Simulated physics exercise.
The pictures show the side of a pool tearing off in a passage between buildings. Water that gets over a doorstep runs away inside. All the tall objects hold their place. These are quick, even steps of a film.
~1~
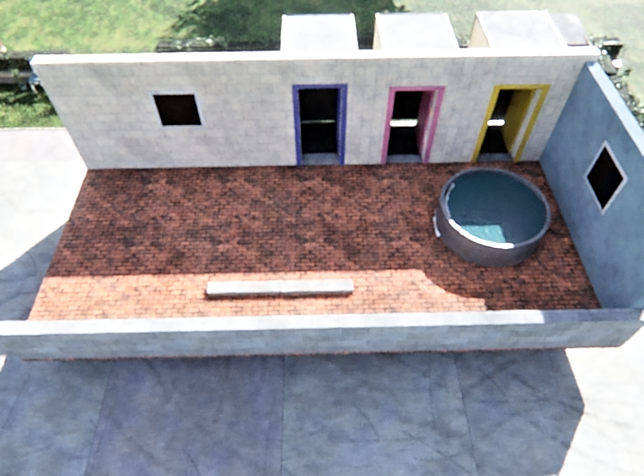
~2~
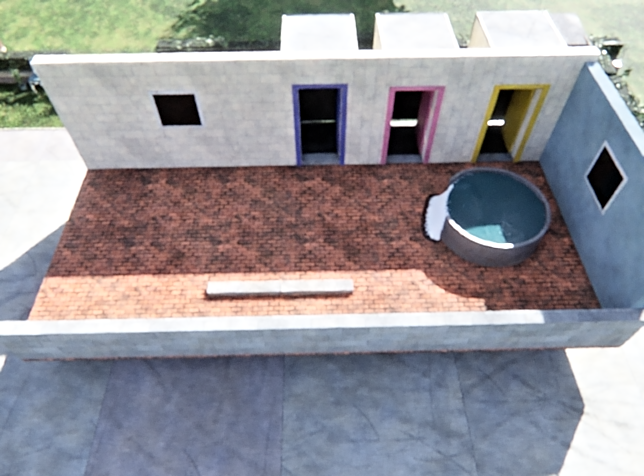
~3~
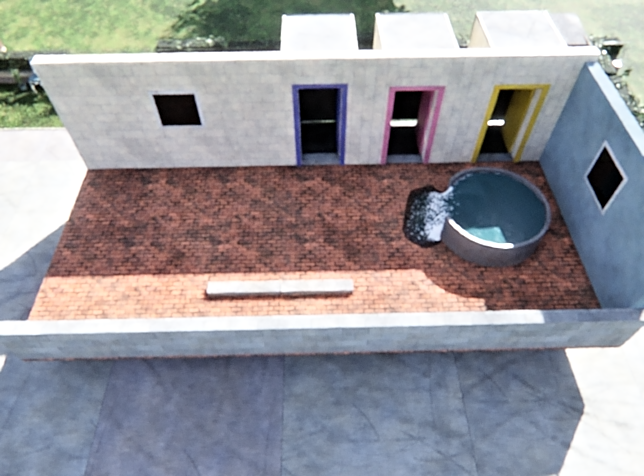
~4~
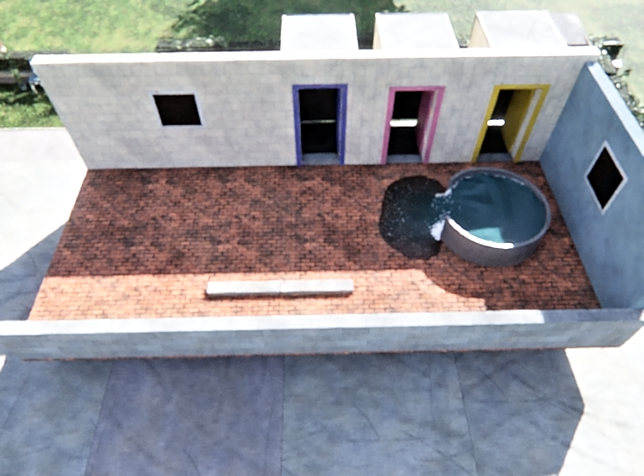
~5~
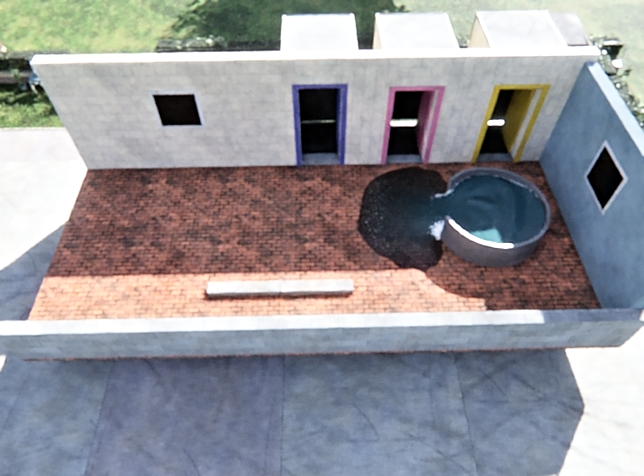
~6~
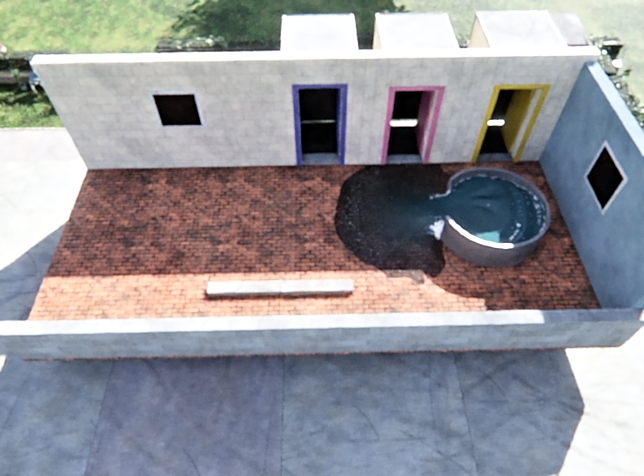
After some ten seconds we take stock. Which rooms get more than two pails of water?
In the end: The blue door admits no more than that; the pink door lets in a lot; the yellow door admits no more than that.
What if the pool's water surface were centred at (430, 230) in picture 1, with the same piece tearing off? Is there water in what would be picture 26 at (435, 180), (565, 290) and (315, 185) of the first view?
In turn: Clear, not flooded, flooded.
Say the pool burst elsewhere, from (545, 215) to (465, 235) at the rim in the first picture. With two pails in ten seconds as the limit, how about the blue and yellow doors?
My reading: The blue one stays under, the yellow one takes more.
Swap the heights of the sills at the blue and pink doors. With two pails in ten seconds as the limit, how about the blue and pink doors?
Then: The blue door is over; the pink door lets less in.
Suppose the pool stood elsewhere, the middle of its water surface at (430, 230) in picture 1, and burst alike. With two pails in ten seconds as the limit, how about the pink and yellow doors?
In short: Pink keeps below it; yellow keeps below it.
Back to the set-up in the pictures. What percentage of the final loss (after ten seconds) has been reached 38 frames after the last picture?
About 55 per cent.
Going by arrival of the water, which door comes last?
That is the yellow door.
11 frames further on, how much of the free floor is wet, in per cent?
Close to 35 %.
A moment on, water covers 25 % of the floor; the blue door wet at the sill, nothing in, the pink door under two buckets in, the yellow door not reached.
Next, water covers 35 % of the floor; the blue door wet at the sill, nothing in, the pink door over two buckets in, the yellow door not reached.
Then, water covers 55 % of the floor; the blue door wet at the sill, nothing in, the pink door over two buckets in, the yellow door not reached.
Later, water covers 60 % of the floor; the blue door wet at the sill, nothing in, the pink door over two buckets in, the yellow door not reached.
In the end, water covers 65 % of the floor; the blue door wet at the sill, nothing in, the pink door over two buckets in, the yellow door wet at the sill, nothing in.
